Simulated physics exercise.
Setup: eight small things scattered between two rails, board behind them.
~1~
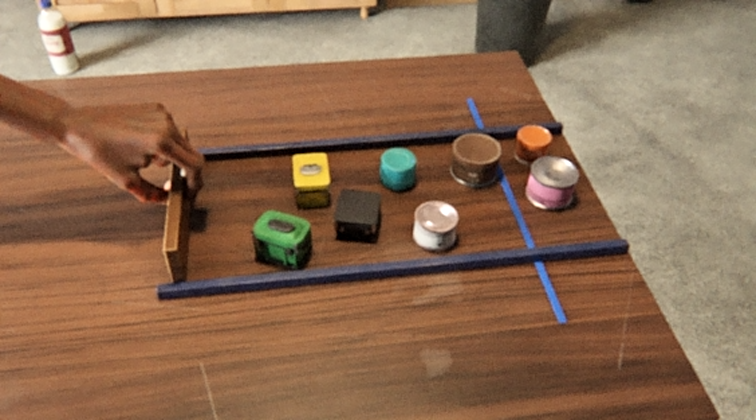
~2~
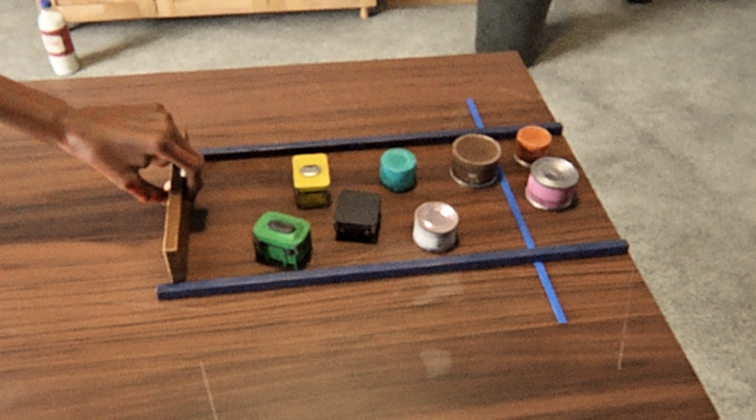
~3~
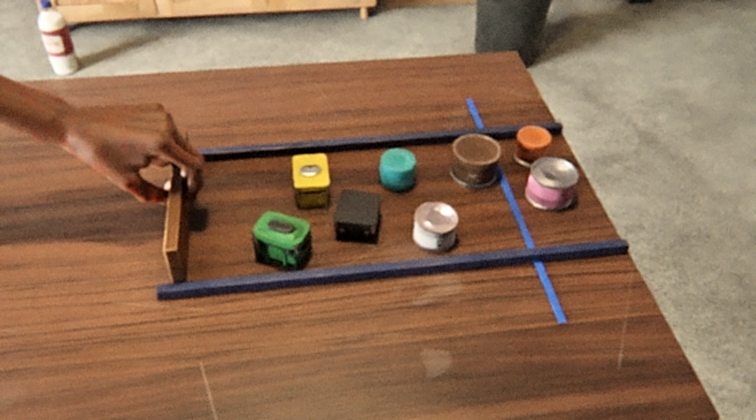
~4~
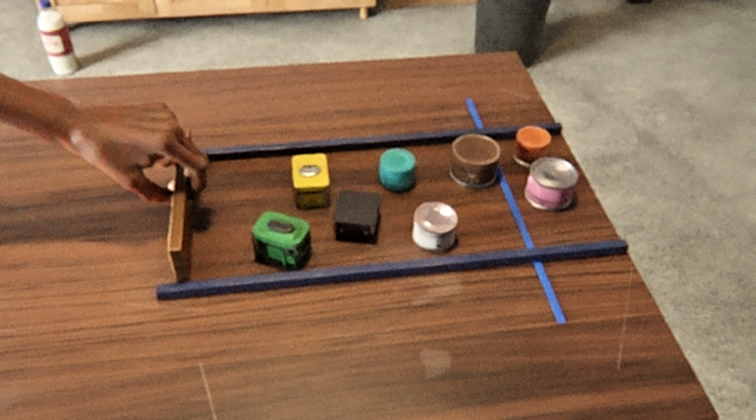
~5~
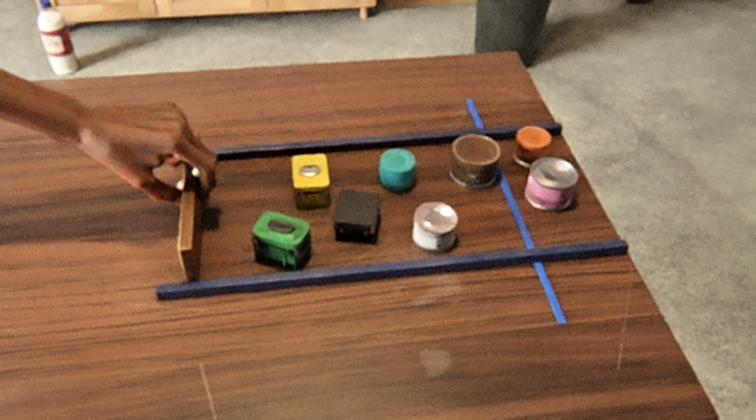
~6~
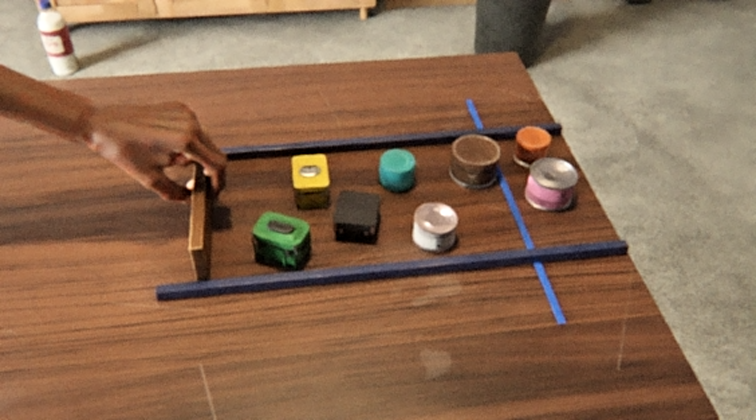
A hand reaches in from the left to grip an upright wooden board on a dark wood-grain table, seen from above at an angle. Between two dark blue rails sit green, yellow and black cases, then teal and white pots, with brown, orange and pink containers near a blue tape line at right. The board first stays nearly still, then the hand slides it slightly right, touching nothing, while the camera remains steady.
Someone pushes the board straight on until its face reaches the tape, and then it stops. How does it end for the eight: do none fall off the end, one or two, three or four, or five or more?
The push is going to knock one or two off the table.
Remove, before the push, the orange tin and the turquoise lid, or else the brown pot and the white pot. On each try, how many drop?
That makes 0 fallen, then 0 fallen in the other try.
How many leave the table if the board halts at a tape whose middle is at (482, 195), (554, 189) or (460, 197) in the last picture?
1, 5, 0.
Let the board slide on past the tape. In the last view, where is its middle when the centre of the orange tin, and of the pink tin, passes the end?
Its middle is around (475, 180) and around (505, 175).
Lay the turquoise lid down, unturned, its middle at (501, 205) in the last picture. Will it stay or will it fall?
Placed like that, it is safe.
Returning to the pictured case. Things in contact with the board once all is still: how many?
It adds up to 2.
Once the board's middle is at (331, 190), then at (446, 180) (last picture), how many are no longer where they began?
Counts: 3 / 7.
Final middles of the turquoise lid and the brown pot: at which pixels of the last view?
Turquoise lid at (548, 161), brown pot at (585, 153).
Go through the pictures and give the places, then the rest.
The first frame shows pink tin (552, 183); orange tin (533, 146); brown pot (475, 160); board (180, 202); tape (508, 192).
The second frame shows orange tin (532, 147); green case (283, 240).
The third frame shows brown pot (475, 161); board (180, 202).
The fourth frame shows pink tin (551, 184); yellow case (311, 181).
The fifth frame shows orange tin (532, 147); white pot (435, 227).
The sixth frame shows pink tin (551, 184); orange tin (532, 148); brown pot (475, 162); board (202, 201); tape (508, 193).
Early on, none off yet; pink tin at rest near (551, 184); orange tin at rest near (532, 148); brown pot at rest near (475, 162).
A while later, none off yet; pink tin moving near (560, 185); orange tin travelled about its own width near (568, 138); brown pot travelled about its own width near (545, 154).
Finally, the number that fall off is one or two; lost, orange tin.
